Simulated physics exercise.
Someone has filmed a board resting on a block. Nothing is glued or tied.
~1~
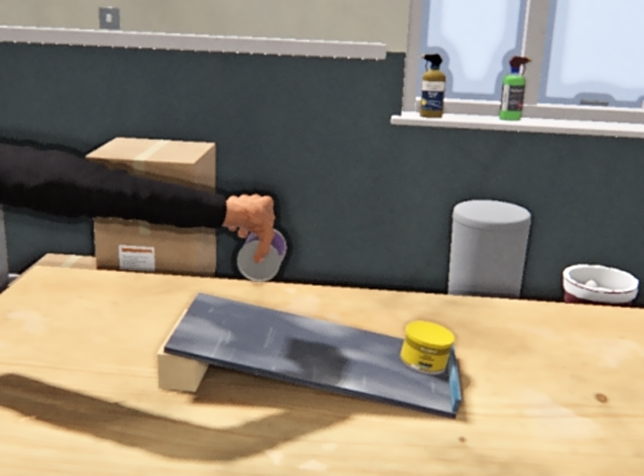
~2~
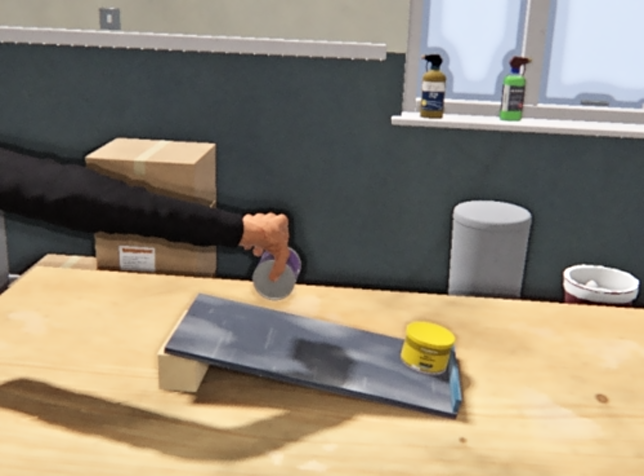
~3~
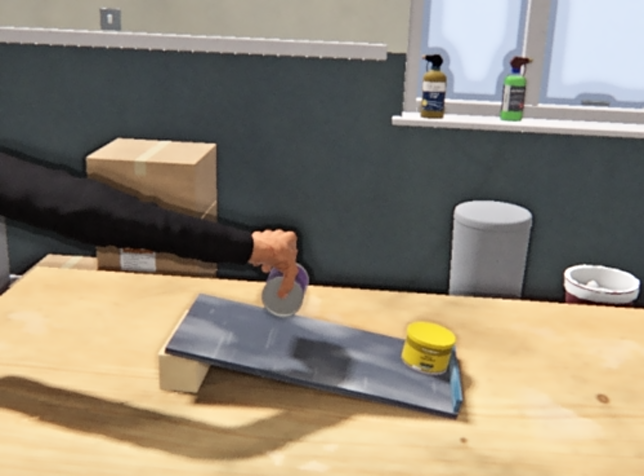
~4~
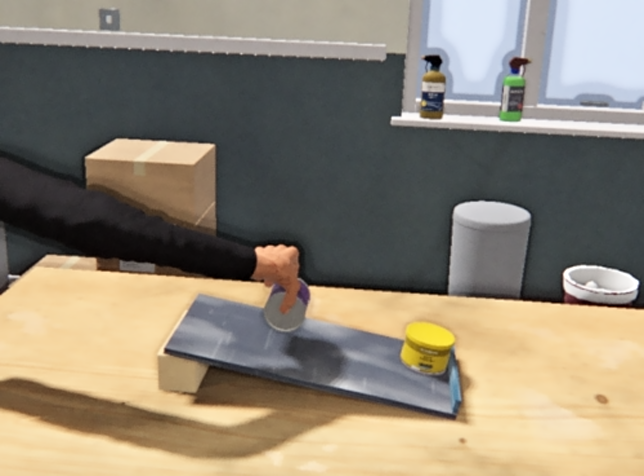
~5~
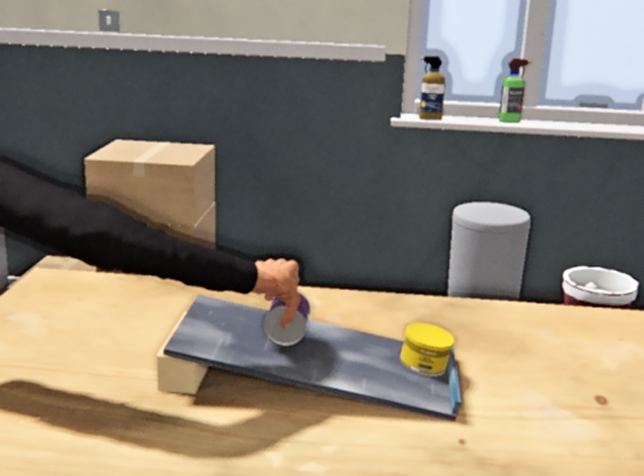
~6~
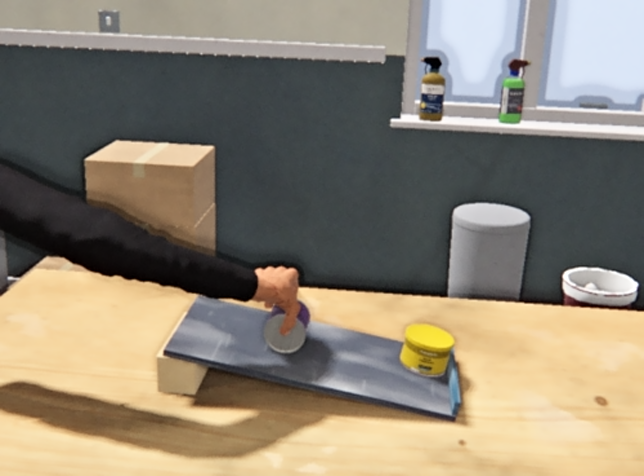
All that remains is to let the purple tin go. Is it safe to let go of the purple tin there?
In the end the purple tin goes downhill.
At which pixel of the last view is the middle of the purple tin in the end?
At about (392, 350).
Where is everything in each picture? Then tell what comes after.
Coming down; purple tin (262, 254); yellow tub (427, 348), in the first frame.
Coming down; purple tin (277, 272); yellow tub (427, 348), in the second frame.
Coming down; purple tin (286, 289); yellow tub (428, 348), in the third frame.
Coming down; purple tin (288, 304); yellow tub (427, 349), in the fourth frame.
Coming down; purple tin (288, 317); yellow tub (427, 350), in the fifth frame.
In place under the hand; purple tin (288, 325); yellow tub (427, 351), in the sixth frame.
Then, 0.40 s later than the last frame, purple tin moved a little near (309, 330).
Then, 0.60 s later than the last frame, purple tin moved about its own width near (348, 339).
Then, 0.70 s later than the last frame, purple tin moved well along near (375, 345).
Then, 0.80 s later than the last frame, purple tin moved well along near (391, 349).
When it is over, moved from the start, purple tin; yellow tub as before. End places, in pixels of the last picture, purple tin near (392, 349). The purple tin slides or rolls down.
